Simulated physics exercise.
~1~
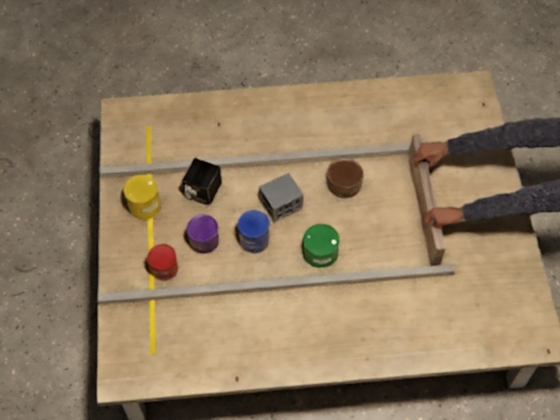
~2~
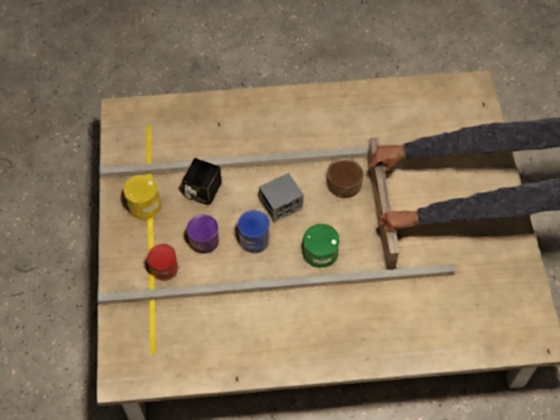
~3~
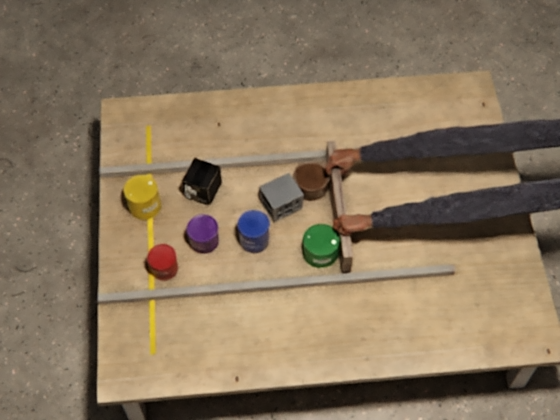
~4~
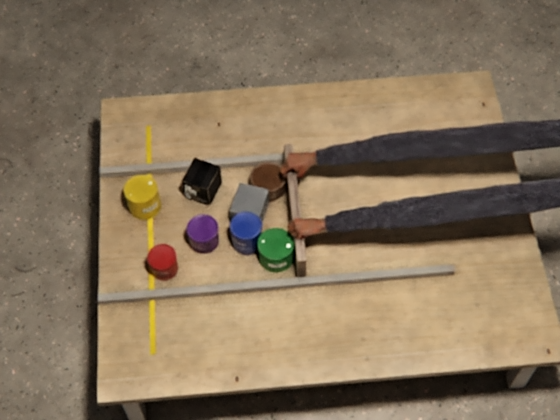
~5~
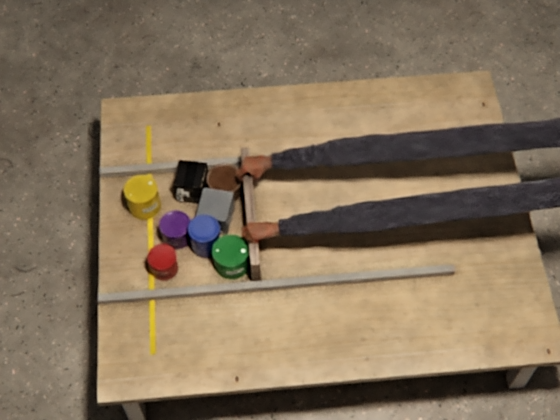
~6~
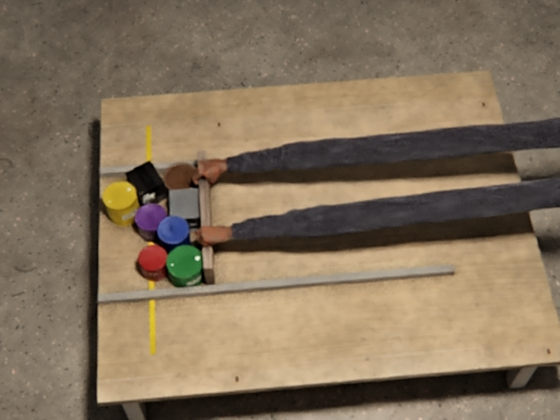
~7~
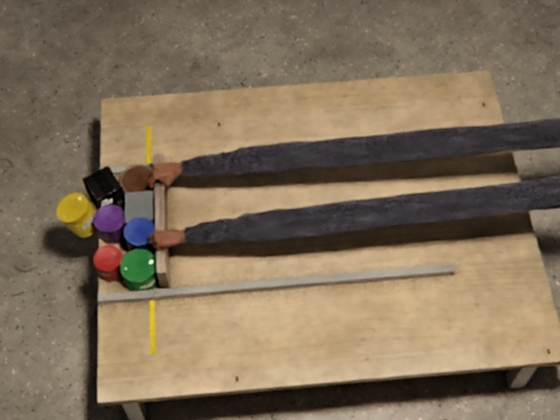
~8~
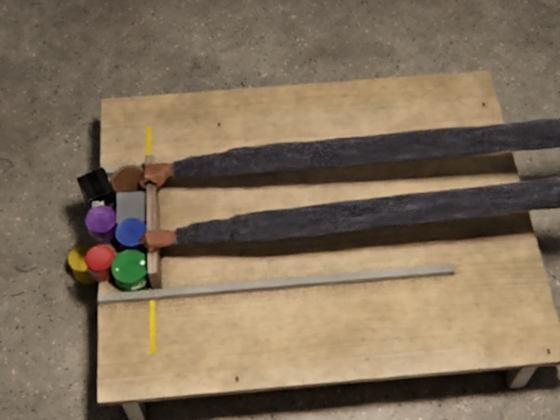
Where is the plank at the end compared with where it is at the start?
At the start the plank stands toward the right end of the battens, clear of all the objects. By the end it is far to the left, at the yellow tape line and up against the bunched objects.
